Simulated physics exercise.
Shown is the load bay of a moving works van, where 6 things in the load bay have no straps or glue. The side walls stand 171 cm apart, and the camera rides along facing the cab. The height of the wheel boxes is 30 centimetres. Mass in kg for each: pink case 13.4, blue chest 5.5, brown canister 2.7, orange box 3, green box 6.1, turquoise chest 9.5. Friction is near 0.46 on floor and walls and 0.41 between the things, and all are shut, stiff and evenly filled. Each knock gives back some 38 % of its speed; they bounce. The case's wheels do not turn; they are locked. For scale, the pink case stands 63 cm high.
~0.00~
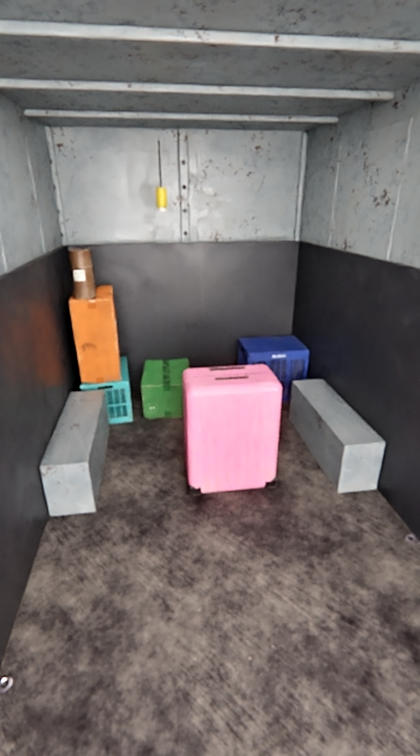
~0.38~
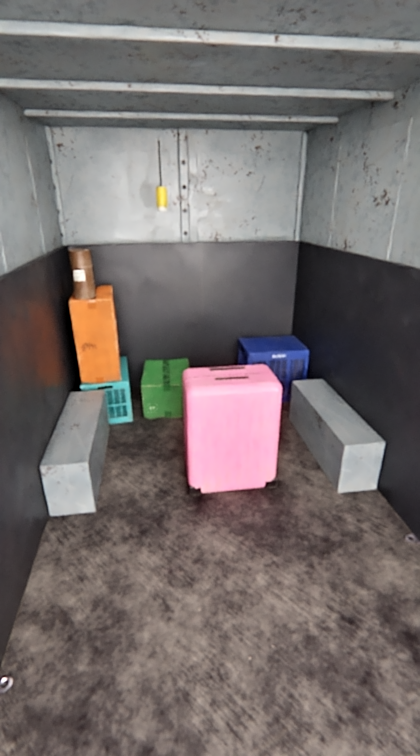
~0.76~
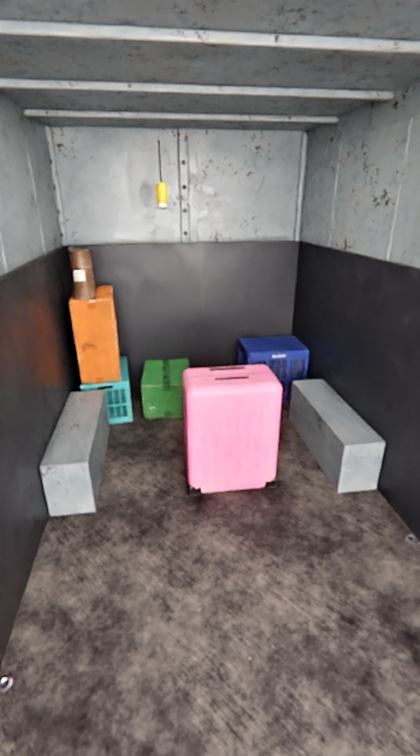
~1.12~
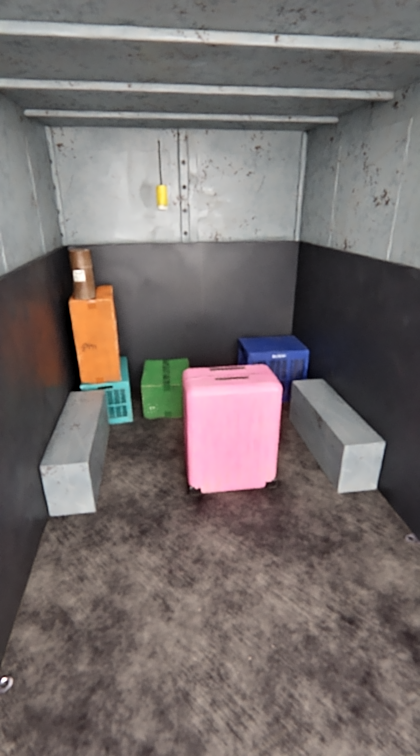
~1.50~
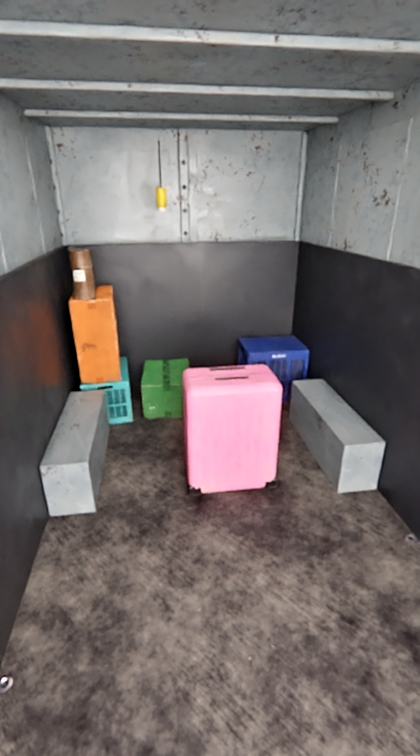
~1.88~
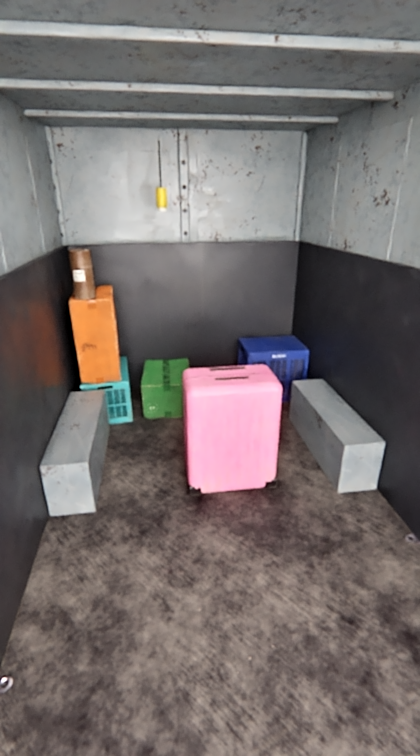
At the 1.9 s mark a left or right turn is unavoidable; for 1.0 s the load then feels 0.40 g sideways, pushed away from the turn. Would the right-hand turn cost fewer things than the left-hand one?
Yes - pick right.
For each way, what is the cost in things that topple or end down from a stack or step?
Turning left 2, turning right 0.
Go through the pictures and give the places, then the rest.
Steady run; pink case (229, 429); blue chest (271, 369), in the first frame.
Force 0.22 g backwards; green box (167, 387); turquoise chest (108, 389), in the second frame.
Force 0.22 g backwards; brown canister (83, 274); orange box (98, 333), in the third frame.
Force 0.07 g backwards; green box (167, 387); turquoise chest (108, 389), in the fourth frame.
Steady run; brown canister (82, 274); orange box (97, 333), in the fifth frame.
Steady run; pink case (230, 429); blue chest (271, 369), in the sixth frame.
Turning left. At 2.68 s, force 0.35 g right; brown canister leaning 23°; orange box leaning 23°.
After 2.98 s, steady run; brown canister now down from a stack or step; orange box on its side.
After 3.38 s, steady run; orange box now down from a stack or step.
At rest (4.8 s), down from a stack or step, brown canister and orange box; the other 4 in place, give or take 15 cm. Seen from the same camera at the end, pink case near (230, 429), blue chest near (271, 368).
Turning right instead, nothing is lost, 0 of 6 in all.
